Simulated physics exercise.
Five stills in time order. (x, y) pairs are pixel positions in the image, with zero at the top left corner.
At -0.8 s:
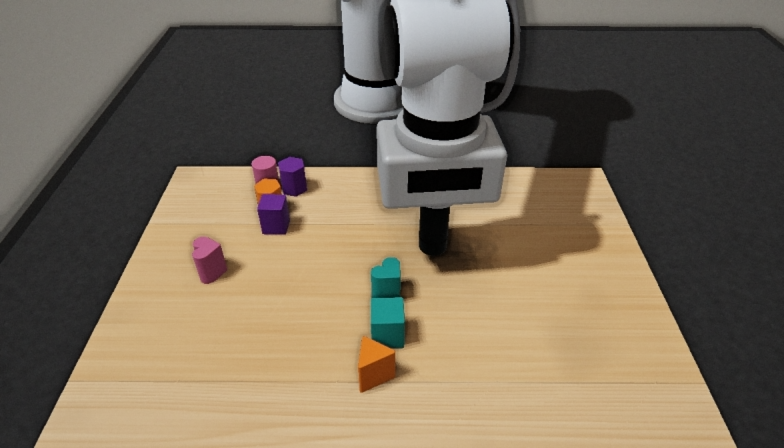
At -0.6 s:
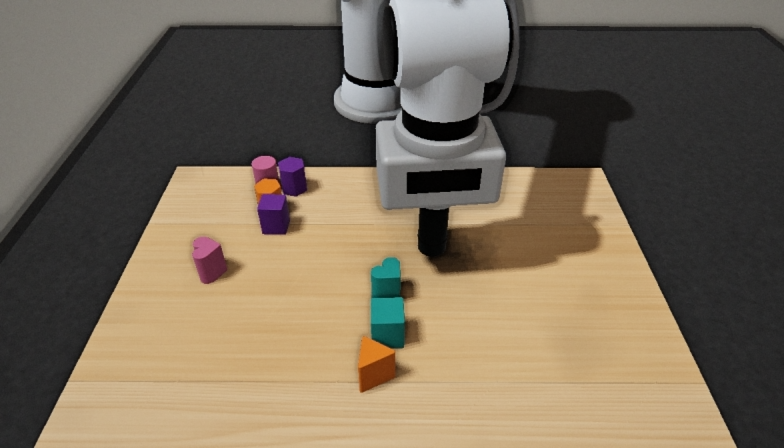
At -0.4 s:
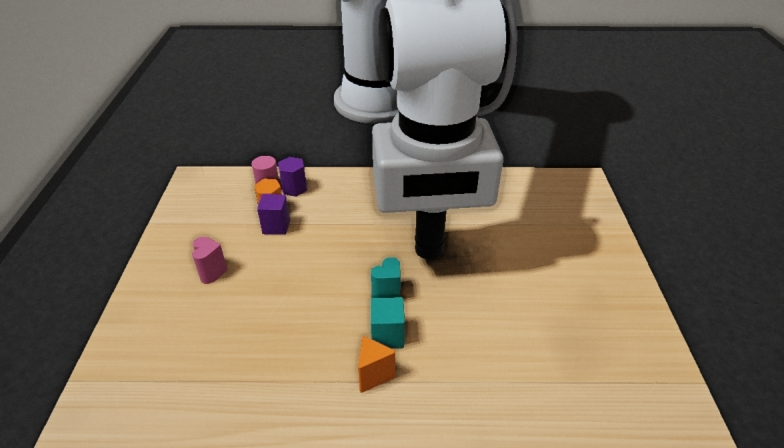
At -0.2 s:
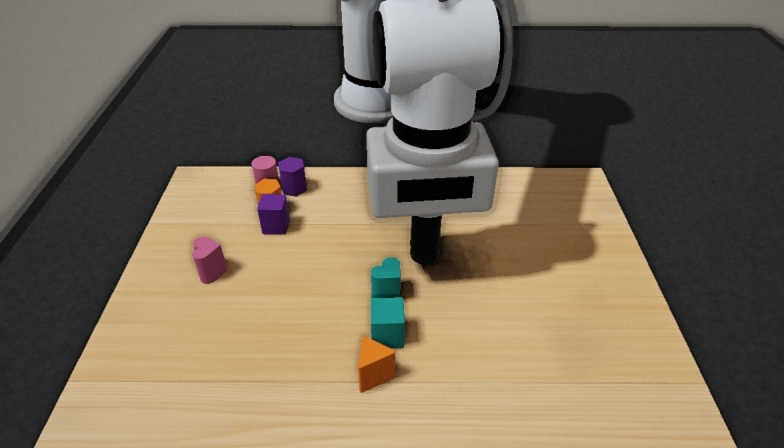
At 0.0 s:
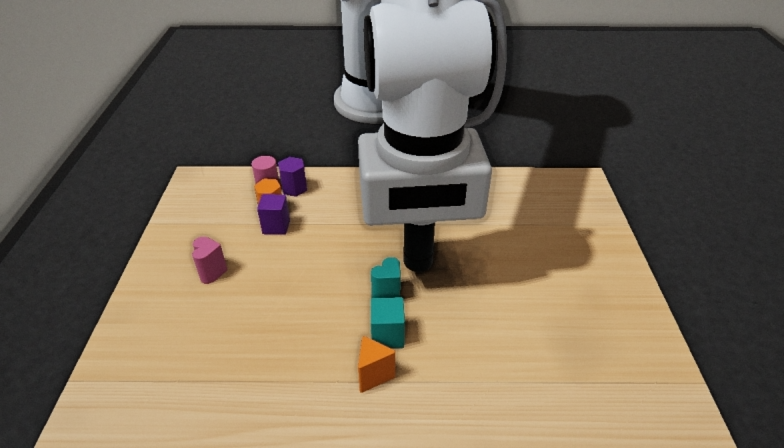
A robot arm with a black bar moves slightly left and toward the viewer over a wooden table, nearing a turquoise heart-shaped block, while the turquoise square, orange triangular piece, and pink, purple and orange blocks at left stay still.
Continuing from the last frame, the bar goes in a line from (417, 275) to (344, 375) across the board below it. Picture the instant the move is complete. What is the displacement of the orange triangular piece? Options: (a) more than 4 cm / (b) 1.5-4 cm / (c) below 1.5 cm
Option a.
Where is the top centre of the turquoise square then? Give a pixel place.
When the path ends, it will be at (361, 376).
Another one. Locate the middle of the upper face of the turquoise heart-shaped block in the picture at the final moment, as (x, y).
If I read the scene right, the answer is (363, 280).
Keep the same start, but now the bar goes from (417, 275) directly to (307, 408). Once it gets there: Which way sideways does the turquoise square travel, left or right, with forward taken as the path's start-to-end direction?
Slides left.
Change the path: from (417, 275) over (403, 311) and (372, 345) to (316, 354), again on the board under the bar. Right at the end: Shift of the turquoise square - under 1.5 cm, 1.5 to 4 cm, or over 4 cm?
By the end of the path, it will have gone past 4 cm.
What follows on the original path. One third of the way, bar (396, 293); turquoise heart-shaped block (367, 277), turned 15° clockwise.
Two thirds of the way, bar (371, 326); orange triangular piece (370, 365), turned 35° anticlockwise; turquoise square (374, 340); turquoise heart-shaped block (363, 280), turned 35° clockwise.
At the end, bar (343, 363); orange triangular piece (375, 402), turned 70° anticlockwise; turquoise square (361, 376), turned 35° anticlockwise; turquoise heart-shaped block (363, 280), turned 35° clockwise.
